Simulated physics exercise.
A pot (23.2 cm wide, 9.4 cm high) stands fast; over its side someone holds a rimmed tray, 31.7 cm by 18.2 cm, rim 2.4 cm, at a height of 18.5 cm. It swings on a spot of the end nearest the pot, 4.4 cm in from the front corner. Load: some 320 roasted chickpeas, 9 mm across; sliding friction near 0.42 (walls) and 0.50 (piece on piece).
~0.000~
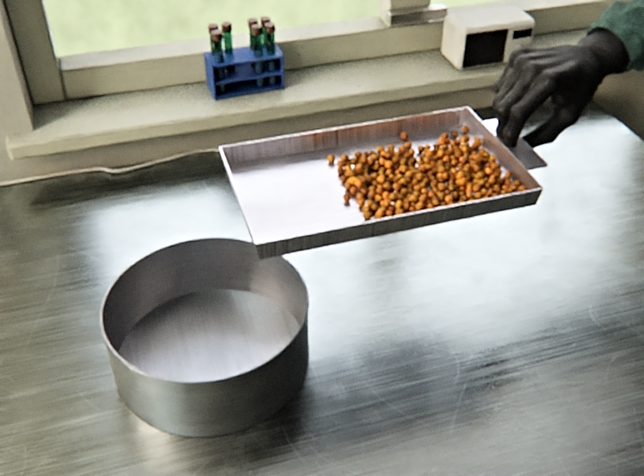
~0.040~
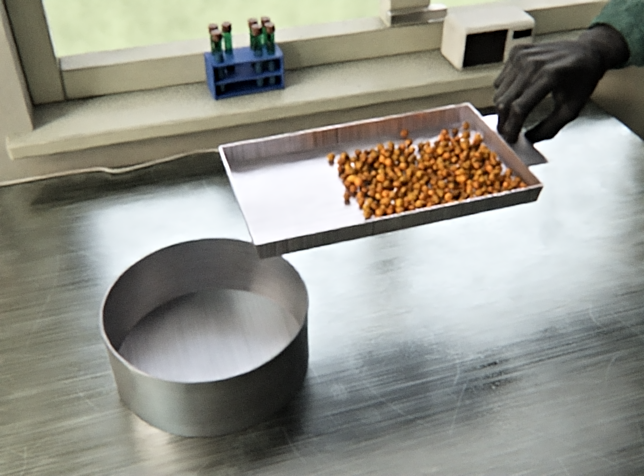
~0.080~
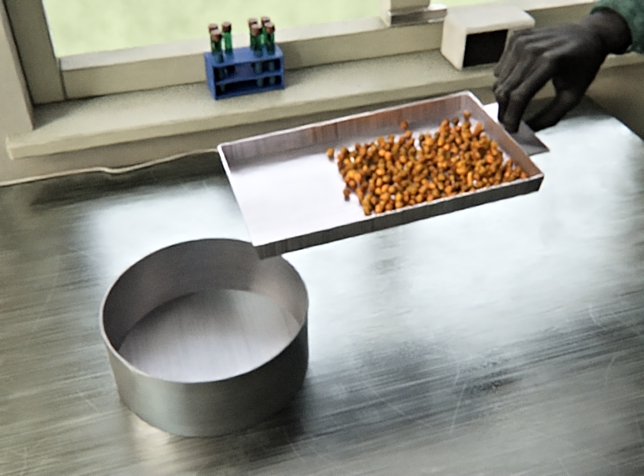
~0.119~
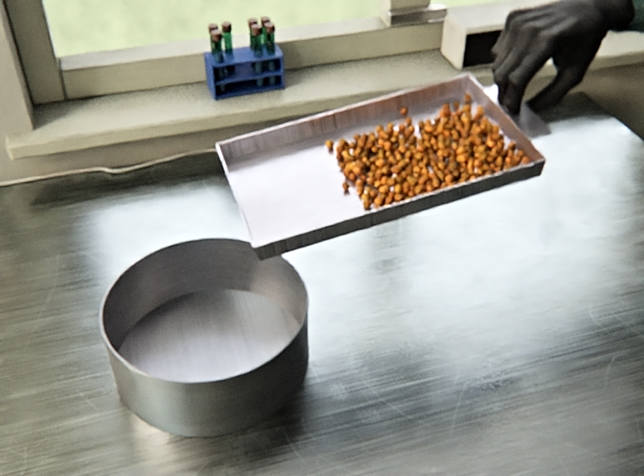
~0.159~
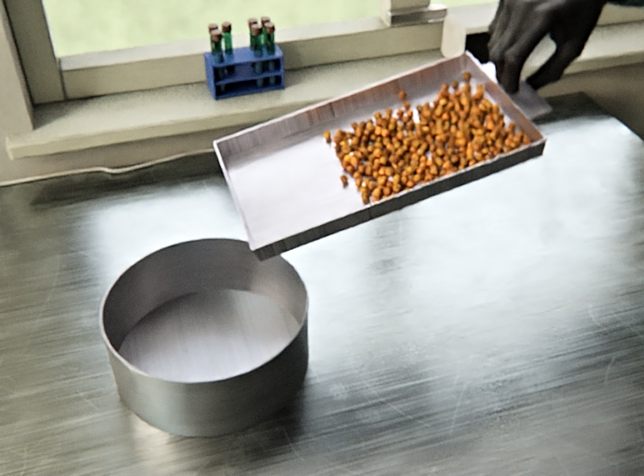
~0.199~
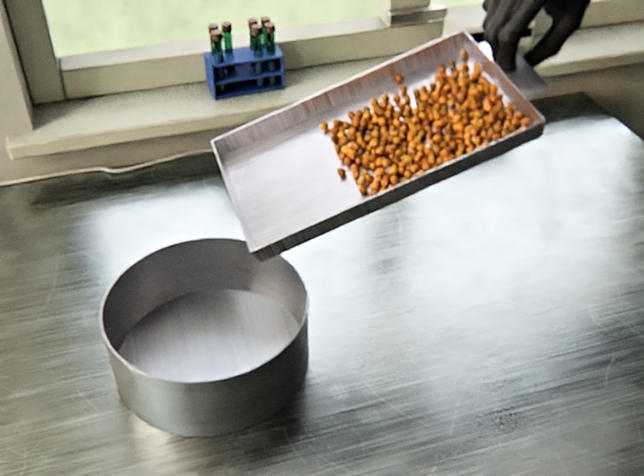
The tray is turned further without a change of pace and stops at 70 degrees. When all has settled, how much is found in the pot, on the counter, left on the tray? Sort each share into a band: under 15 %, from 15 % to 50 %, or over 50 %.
Pot: Over 50 %; counter: Under 15 %; tray: From 15 % to 50 %.
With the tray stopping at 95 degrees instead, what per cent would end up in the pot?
You'd end up with some 95 % in the pot.
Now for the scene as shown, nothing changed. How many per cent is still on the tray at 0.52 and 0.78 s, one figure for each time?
First 100, then 30.
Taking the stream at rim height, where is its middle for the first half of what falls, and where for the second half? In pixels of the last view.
Around (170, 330), then around (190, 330).
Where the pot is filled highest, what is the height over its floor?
Height: Approx. 2.5 cm.
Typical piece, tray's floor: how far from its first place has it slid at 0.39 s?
By then it sits near 2 cm from where it began.
After 0.39 s, tilt 45 degrees; the tray holds 100 %, the pot 0 %.
After 0.52 s, tilt 63 degrees; the tray holds 100 %, the pot 0 %.
After 0.78 s, tilt 70 degrees; the tray holds 30 %, the pot 55 %.
By 1.6 s all is still; pot 70 %, counter 5 %, tray 25 %.
